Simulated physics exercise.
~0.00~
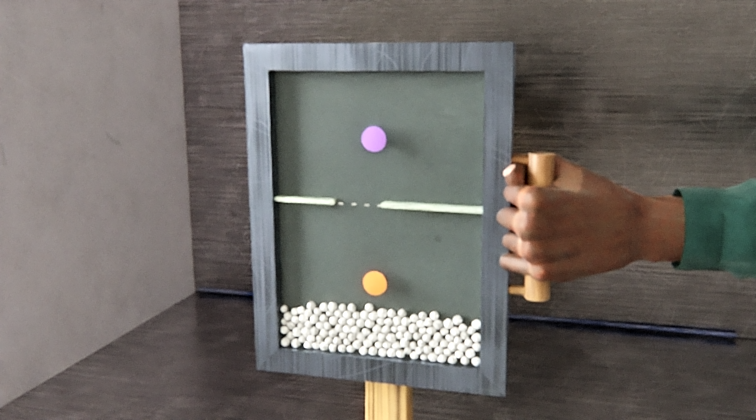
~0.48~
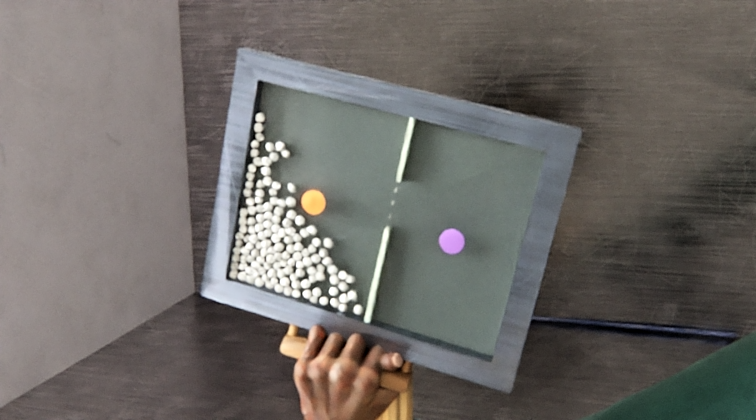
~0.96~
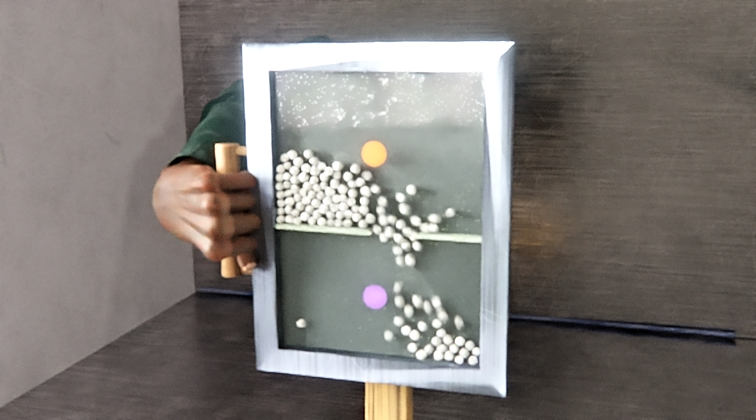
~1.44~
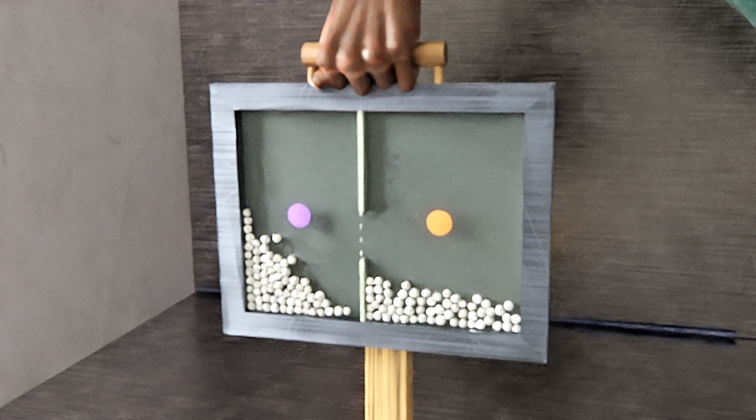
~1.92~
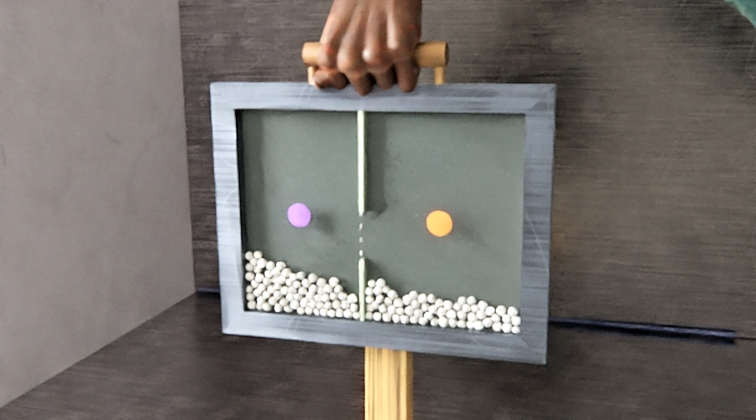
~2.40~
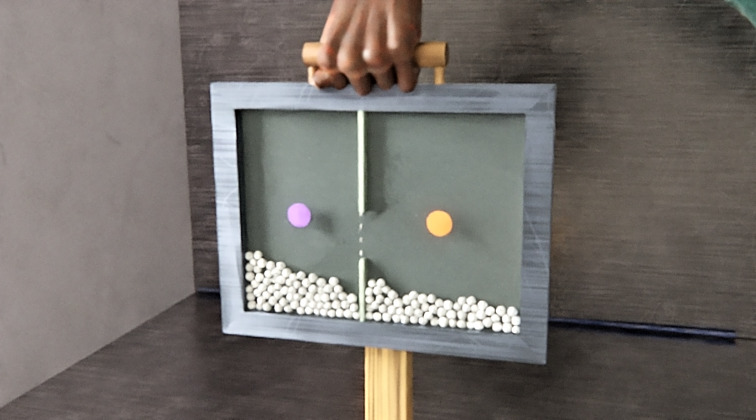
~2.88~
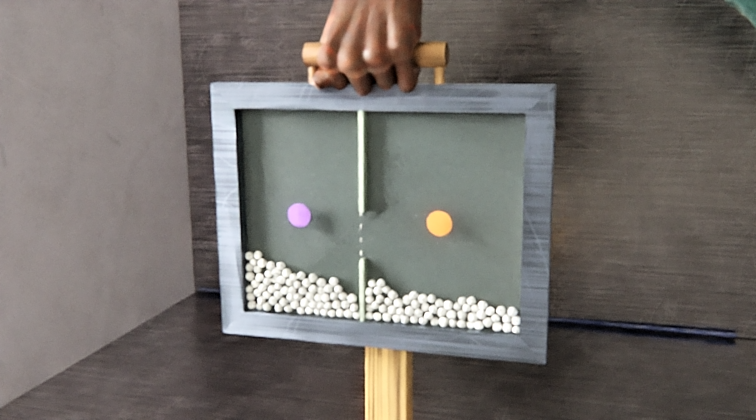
A framed, clear-fronted puzzle box stands upright on a wooden post before dark wood-grain panels, seen by a still camera. Small white beads fill the bottom of the chamber with an orange dot, and a pale line with a gap separates it from the purple-dotted chamber above. A hand on the wooden handle turns the box clockwise until it is upside down, and some beads spill through the gap. The hand then turns it further the same way, bringing the handle to the top. The beads settle still, part in the left purple chamber and part in the right orange one.
